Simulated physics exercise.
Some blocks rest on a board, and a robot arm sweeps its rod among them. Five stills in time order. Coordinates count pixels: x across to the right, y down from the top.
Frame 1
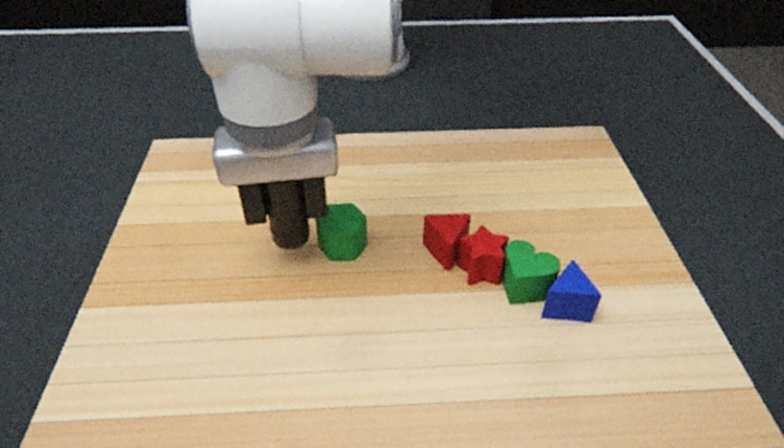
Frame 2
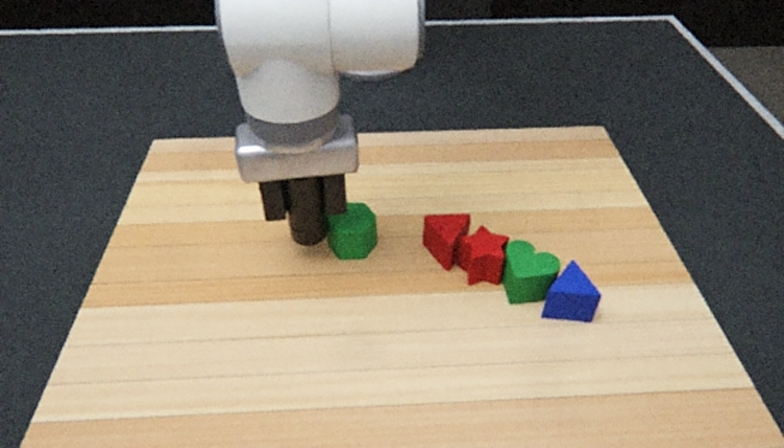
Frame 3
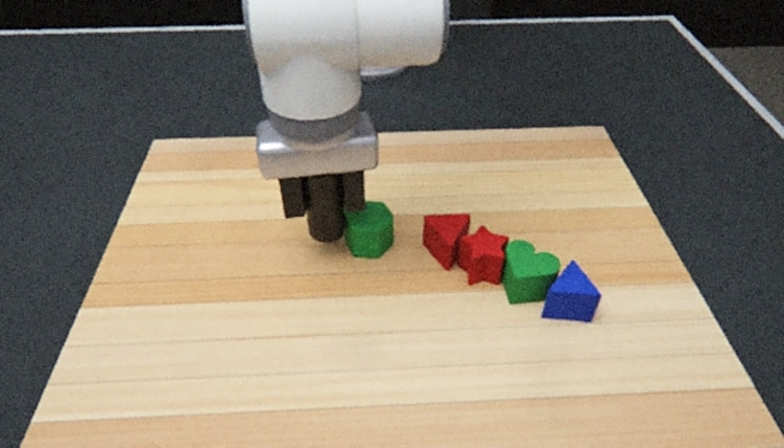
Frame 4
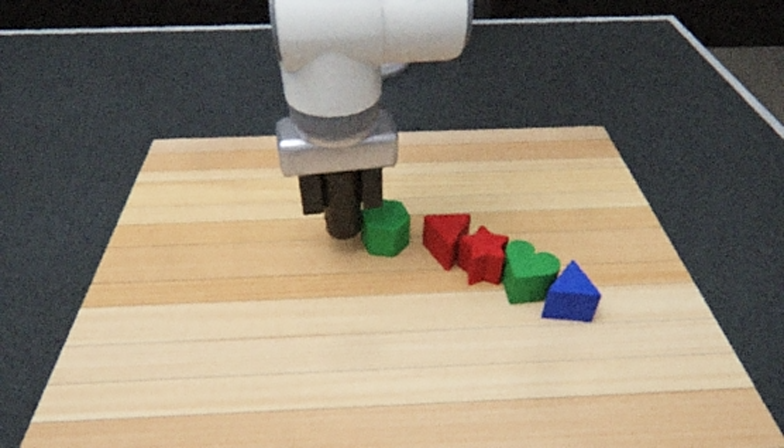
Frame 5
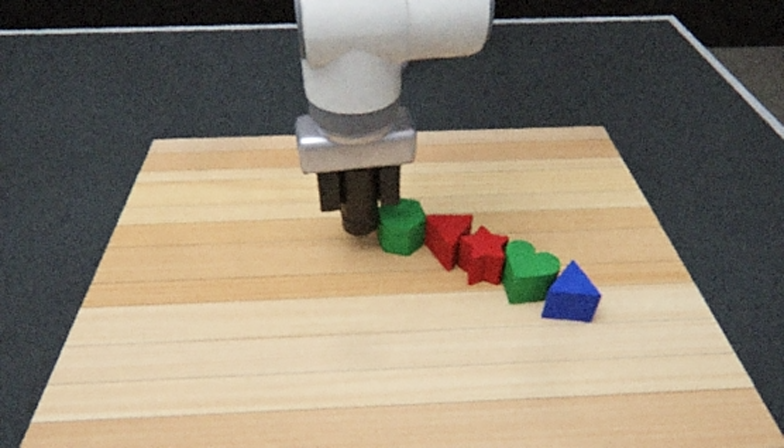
In this clip, a robot arm's dark rod pushes a green hexagon block rightward across a wooden board until it sits beside a red three-sided block, while the red star, green heart and blue triangle stay still.
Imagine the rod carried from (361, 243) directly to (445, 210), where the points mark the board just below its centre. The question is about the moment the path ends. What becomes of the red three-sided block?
The block you're asking about gets moved.
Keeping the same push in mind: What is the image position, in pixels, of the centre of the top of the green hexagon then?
(486, 186)
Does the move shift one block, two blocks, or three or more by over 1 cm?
By the end, two blocks will have moved.
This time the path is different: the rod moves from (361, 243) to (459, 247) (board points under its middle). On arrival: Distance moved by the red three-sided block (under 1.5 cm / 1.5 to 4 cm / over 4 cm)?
Displaced more than 4 cm.
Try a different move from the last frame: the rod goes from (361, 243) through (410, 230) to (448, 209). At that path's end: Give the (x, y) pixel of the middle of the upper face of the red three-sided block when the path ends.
Most likely (485, 213).
The first path, step by step. One third of the way, rod at (391, 214); green hexagon at (431, 200); red three-sided block at (467, 219), turned 40° clockwise; red star at (489, 243).
Two thirds of the way, rod at (419, 203); green hexagon at (459, 190); red three-sided block at (479, 213), turned 80° clockwise; red star at (489, 243).
At the end, rod at (446, 193); green hexagon at (486, 186), turned 30° clockwise; red three-sided block at (489, 212), turned 100° clockwise; red star at (489, 243).
